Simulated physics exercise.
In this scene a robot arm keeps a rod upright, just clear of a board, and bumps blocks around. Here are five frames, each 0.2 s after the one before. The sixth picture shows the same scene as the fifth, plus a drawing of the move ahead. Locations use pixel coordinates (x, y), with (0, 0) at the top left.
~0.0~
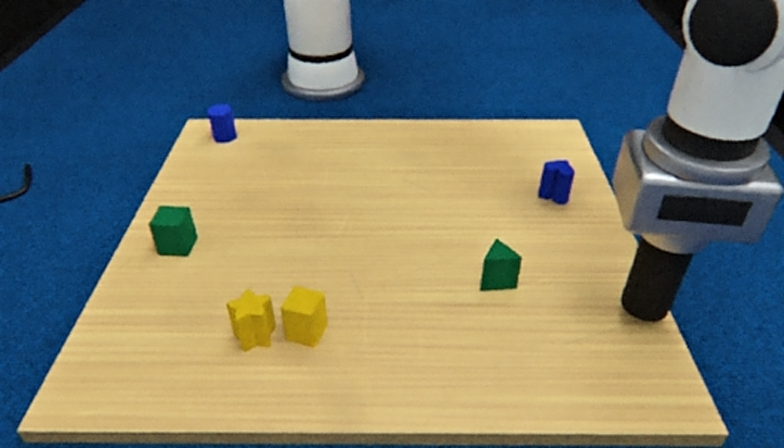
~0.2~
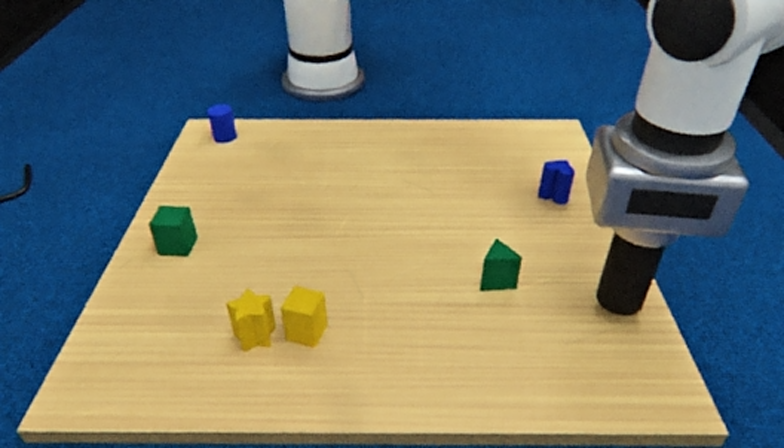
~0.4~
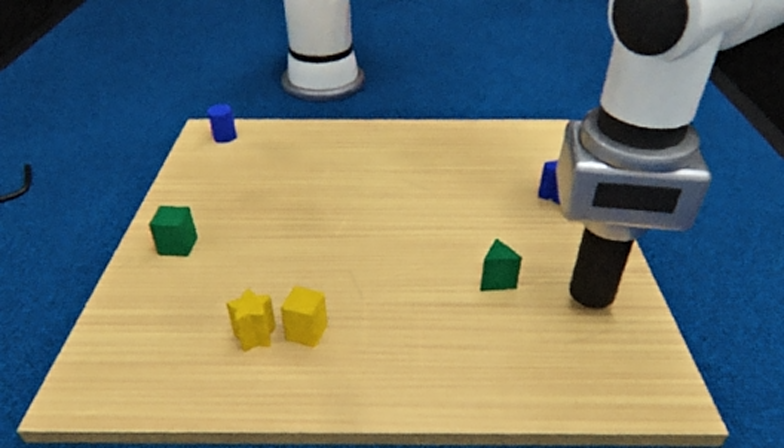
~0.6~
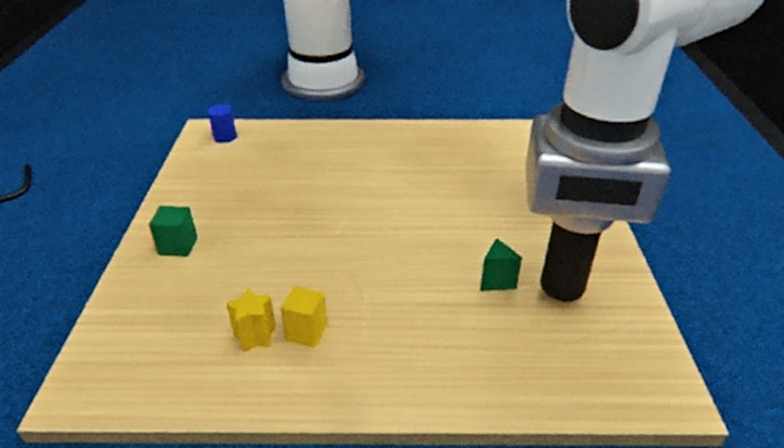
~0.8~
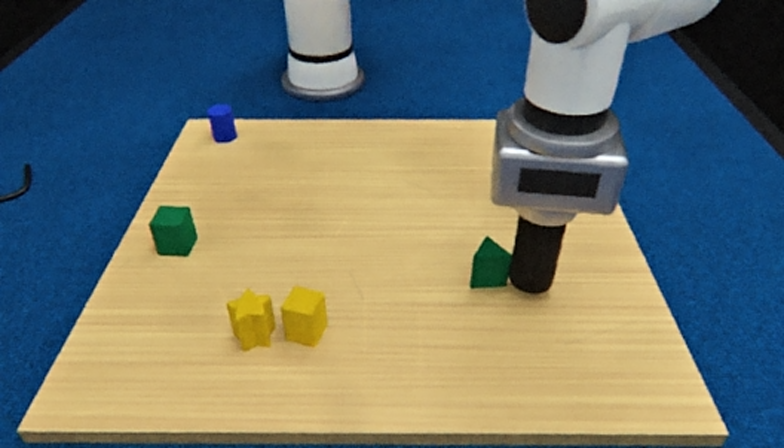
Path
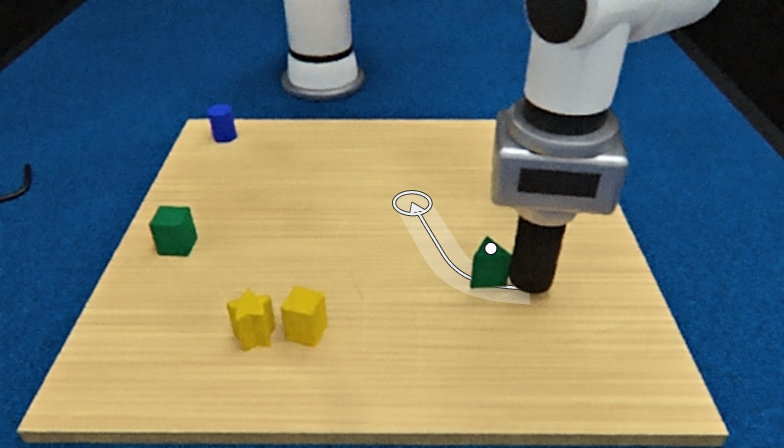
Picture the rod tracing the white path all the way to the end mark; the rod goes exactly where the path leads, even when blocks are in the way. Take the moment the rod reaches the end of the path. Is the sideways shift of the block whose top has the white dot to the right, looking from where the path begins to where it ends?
My answer is no.
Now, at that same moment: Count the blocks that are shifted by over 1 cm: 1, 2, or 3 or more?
There will be one block displaced.
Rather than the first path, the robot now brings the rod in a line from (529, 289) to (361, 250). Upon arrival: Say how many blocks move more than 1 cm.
Most likely one.
Drawn move, from (529, 289) by way of (464, 275) and (433, 237) to (412, 203); the dot is on the green triangle.
The first path, step by step. One third of the way, rod (465, 265); green triangle (438, 231), turned 70° clockwise.
Two thirds of the way, rod (433, 227); green triangle (403, 208), turned 30° clockwise.
At the end, rod (413, 193); green triangle (402, 207), turned 20° clockwise.
